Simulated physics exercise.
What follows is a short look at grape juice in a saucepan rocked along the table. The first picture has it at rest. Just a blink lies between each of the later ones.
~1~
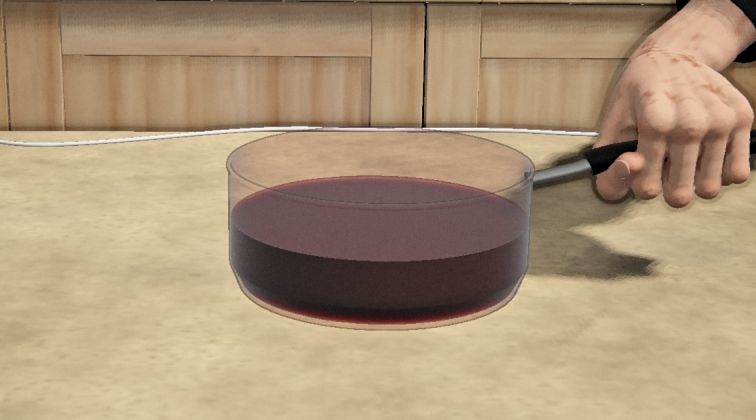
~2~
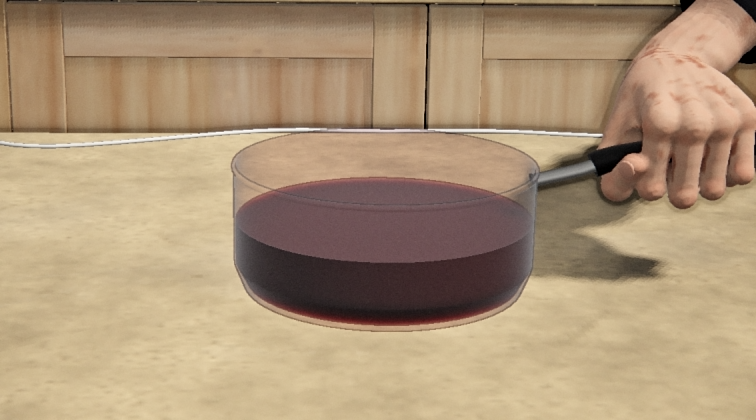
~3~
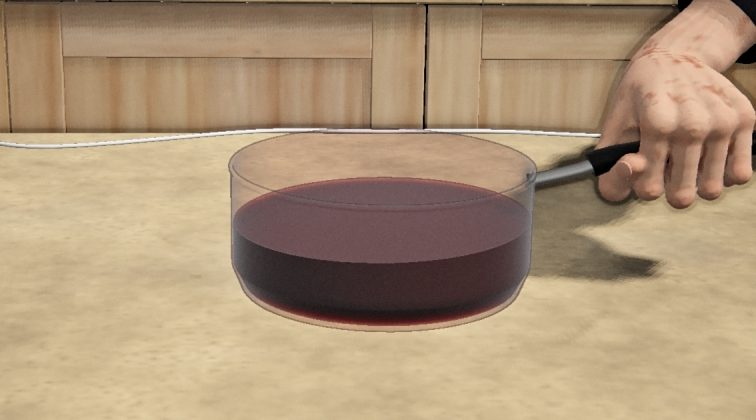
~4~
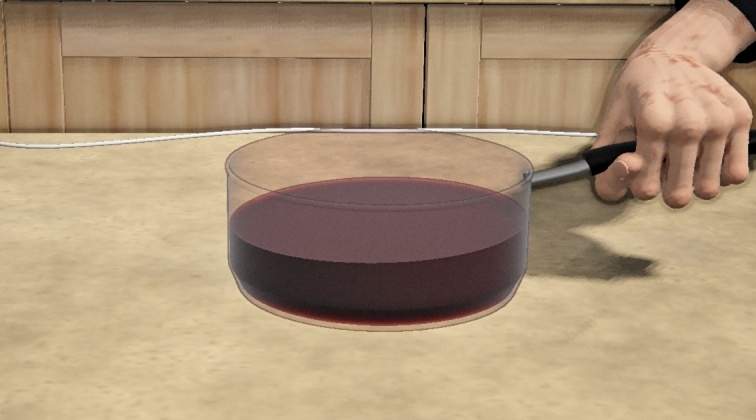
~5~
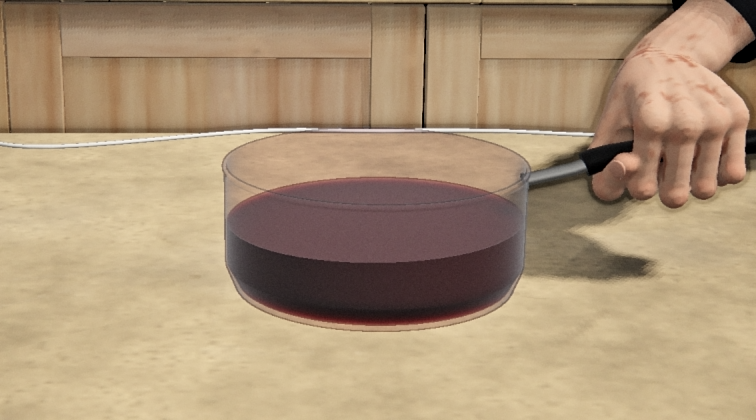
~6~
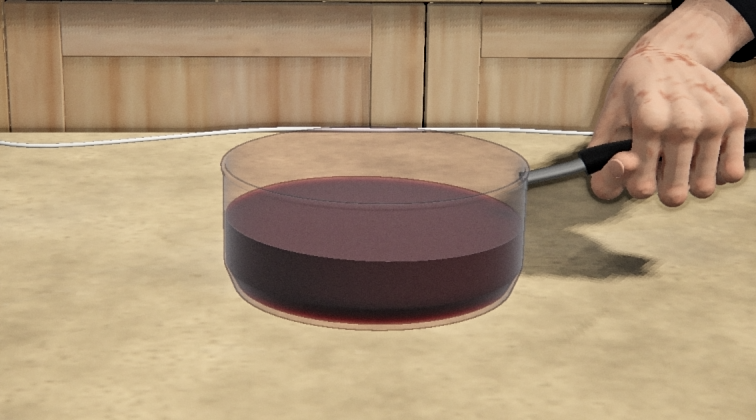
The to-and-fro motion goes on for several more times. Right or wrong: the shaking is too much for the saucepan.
Wrong.
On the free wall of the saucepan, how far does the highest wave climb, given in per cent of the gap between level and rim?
I'd put it at close to 50 in a hundred.
Soon after, the highest wave so far stays far below the rim.
Later, the highest wave so far climbs under half way to the rim.
In the end, the highest wave so far climbs under half way to the rim; nothing has left it.
